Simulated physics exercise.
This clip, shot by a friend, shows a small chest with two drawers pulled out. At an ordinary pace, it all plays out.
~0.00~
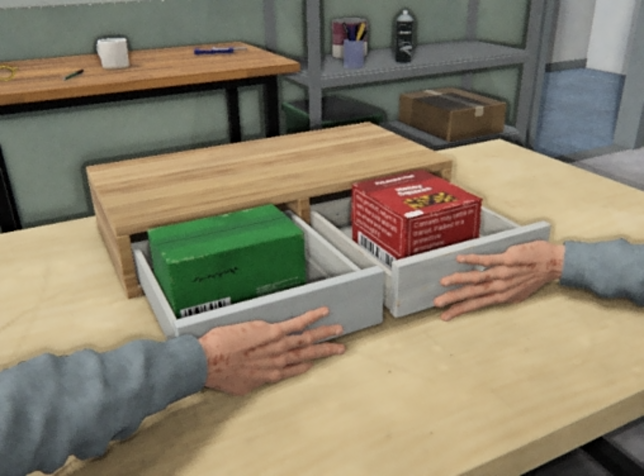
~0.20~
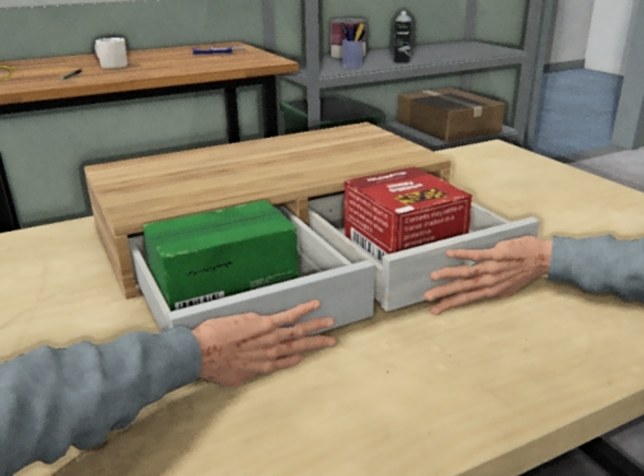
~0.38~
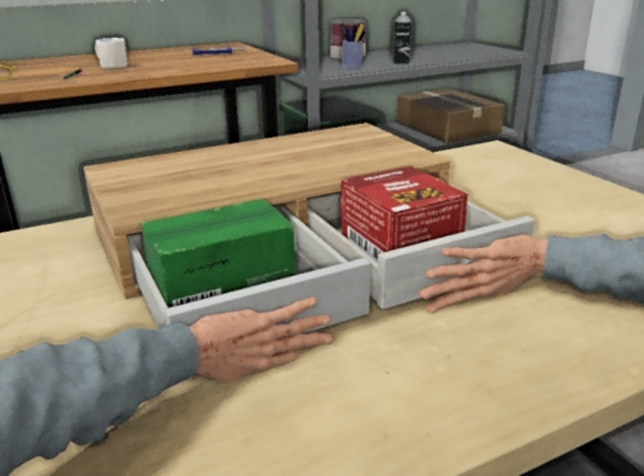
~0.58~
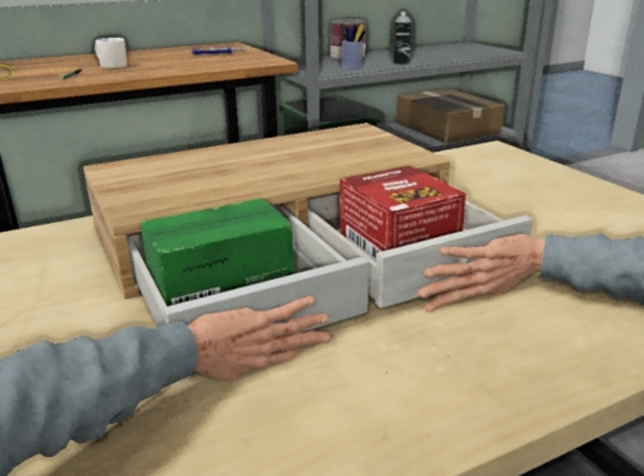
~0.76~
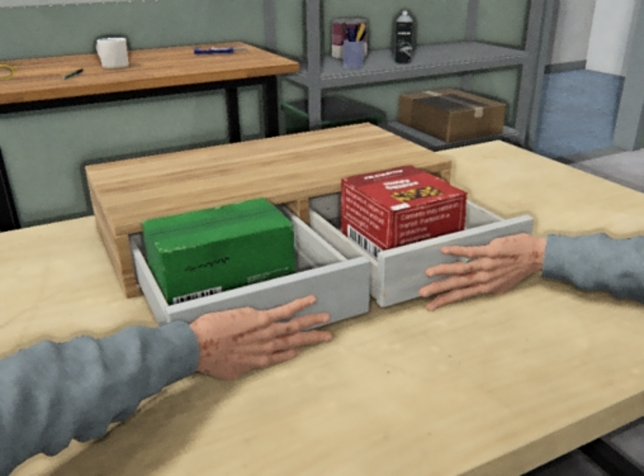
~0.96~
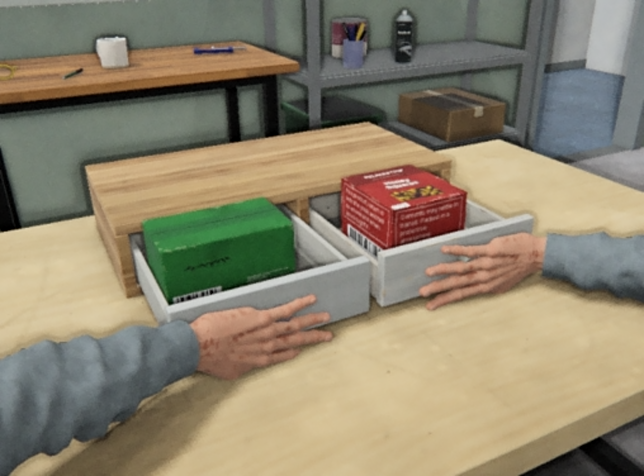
Two hands nudged a pair of open drawers slightly back toward a small wooden chest, a green box in the left one and a red box in the right, then everything stayed nearly still.
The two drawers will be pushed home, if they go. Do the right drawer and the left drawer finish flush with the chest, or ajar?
At the finish the right drawer is ajar, the left drawer is ajar.
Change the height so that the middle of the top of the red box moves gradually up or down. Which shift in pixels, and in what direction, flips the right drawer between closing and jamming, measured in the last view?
About 20 pixels, downward.
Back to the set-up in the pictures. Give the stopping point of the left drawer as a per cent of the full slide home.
Looks like some 45 per cent, give or take.
By 1.22 s, right drawer starting in; left drawer starting in.
By 1.44 s, right drawer starting in; left drawer about half in.
When it is over (2.4 s), the right drawer jams; the left drawer jams.
